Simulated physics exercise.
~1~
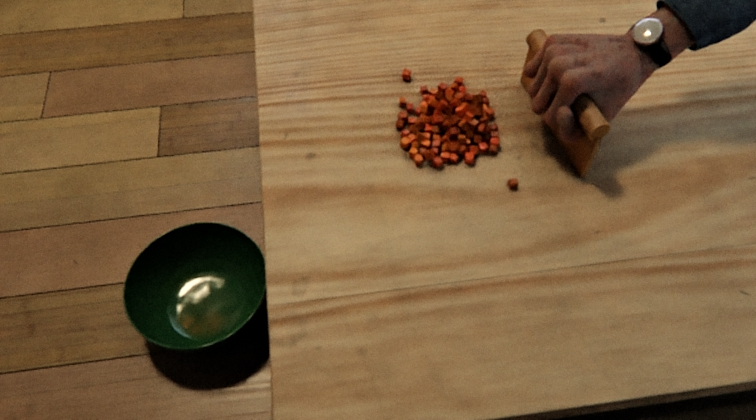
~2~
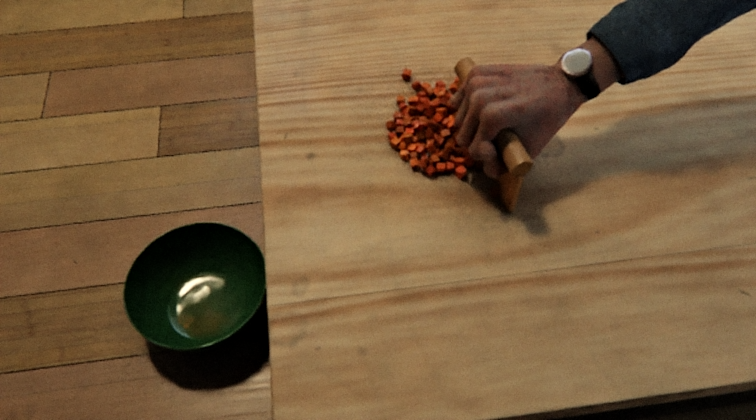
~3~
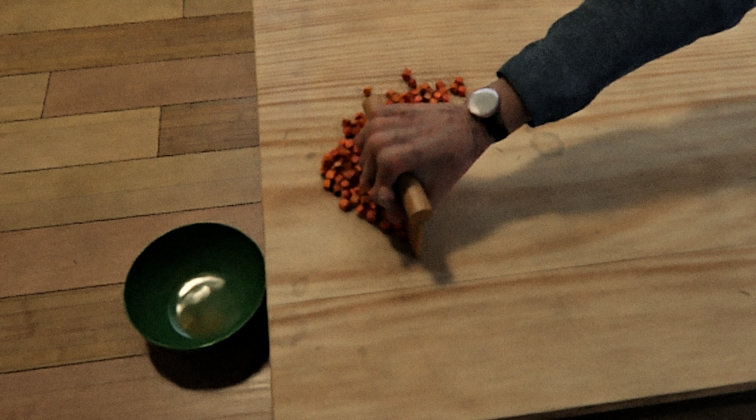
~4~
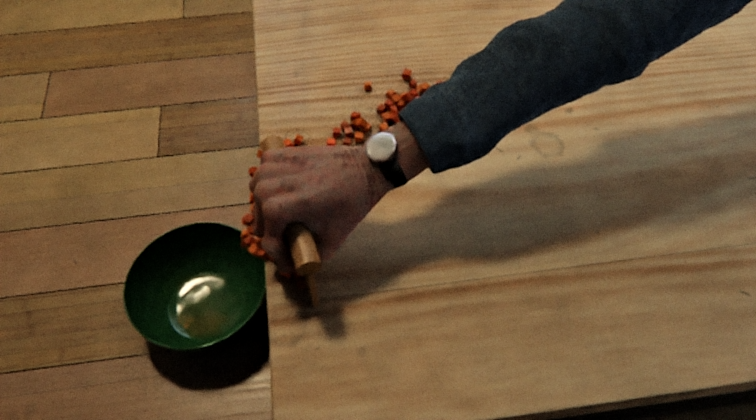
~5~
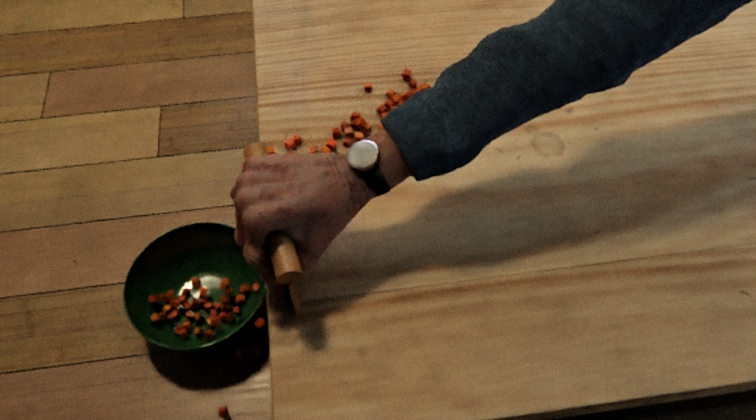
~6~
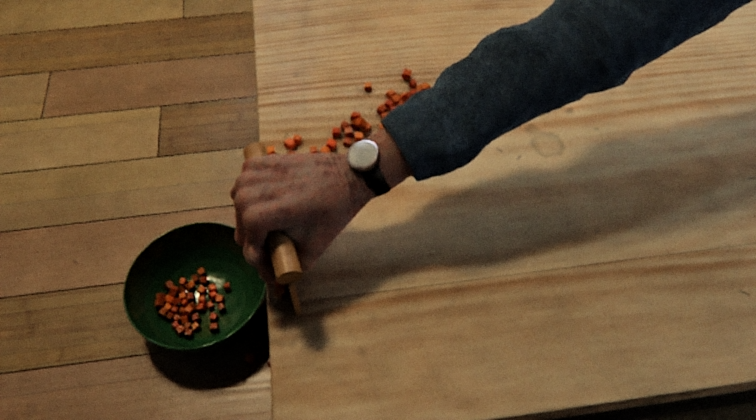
A hand sweeping diced carrot leftward across a wooden table with a scraper, some dropping into a green bowl, others staying on top.
